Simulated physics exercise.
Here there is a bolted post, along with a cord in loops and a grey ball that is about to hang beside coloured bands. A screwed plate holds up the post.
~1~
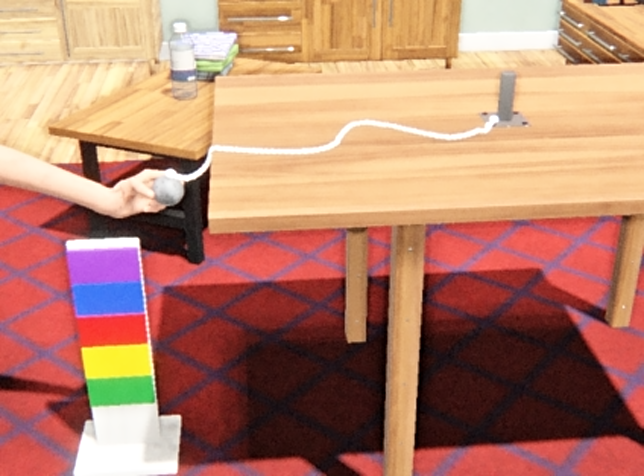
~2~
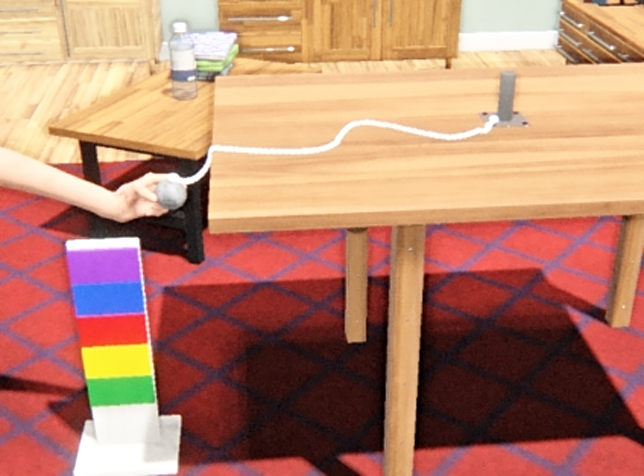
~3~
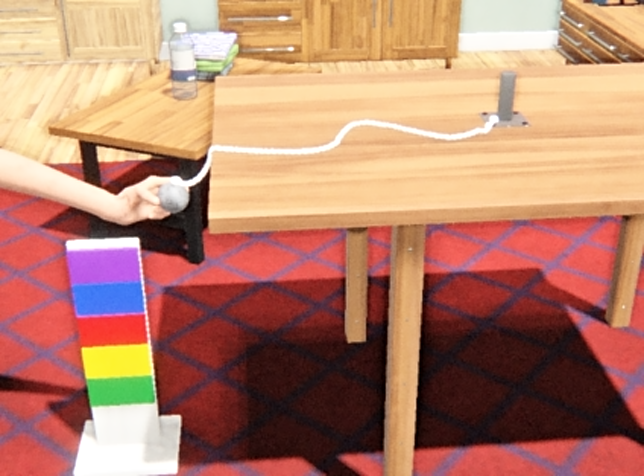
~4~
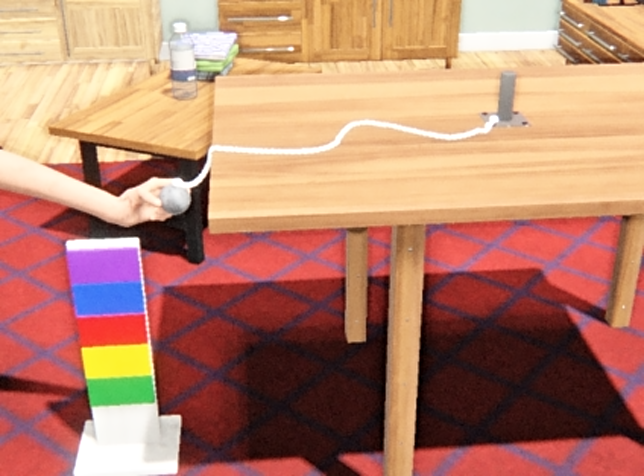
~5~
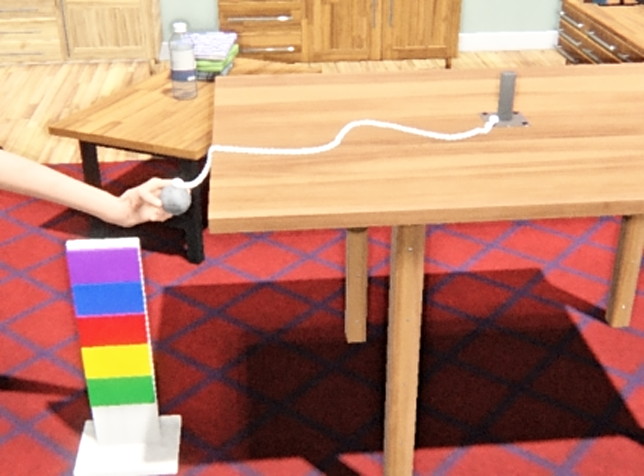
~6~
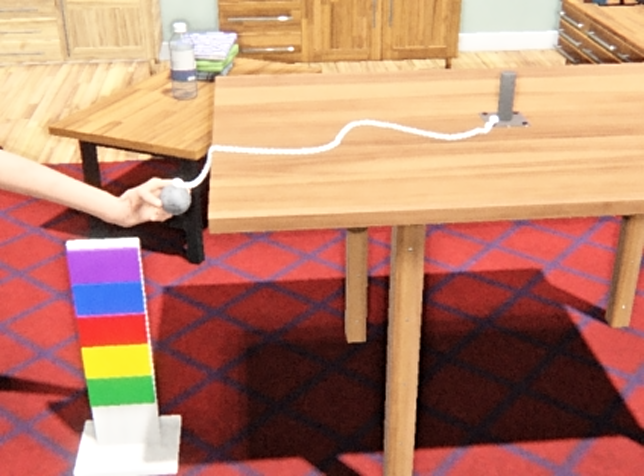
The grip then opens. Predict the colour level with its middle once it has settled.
I would say blue.
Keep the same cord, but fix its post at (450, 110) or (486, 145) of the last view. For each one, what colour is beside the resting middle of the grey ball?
First case: Red. Second case: Red.
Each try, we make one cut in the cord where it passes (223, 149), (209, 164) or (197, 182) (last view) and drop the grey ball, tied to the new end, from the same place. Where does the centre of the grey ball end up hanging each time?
Taking them in turn, it's about (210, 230), then about (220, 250), and finally about (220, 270).
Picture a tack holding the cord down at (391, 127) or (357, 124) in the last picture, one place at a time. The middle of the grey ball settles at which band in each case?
In order: Purple; purple.
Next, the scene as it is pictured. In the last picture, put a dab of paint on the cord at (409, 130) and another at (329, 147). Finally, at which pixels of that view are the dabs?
First near (373, 130), second near (244, 141).
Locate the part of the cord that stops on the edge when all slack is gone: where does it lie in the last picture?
That spot is roughly at (299, 152).
Soon after, ball near (203, 287); level with blue.
After that, ball near (231, 287); level with blue.
In the end, ball near (218, 291); level with blue. Its middle rests at the blue band.
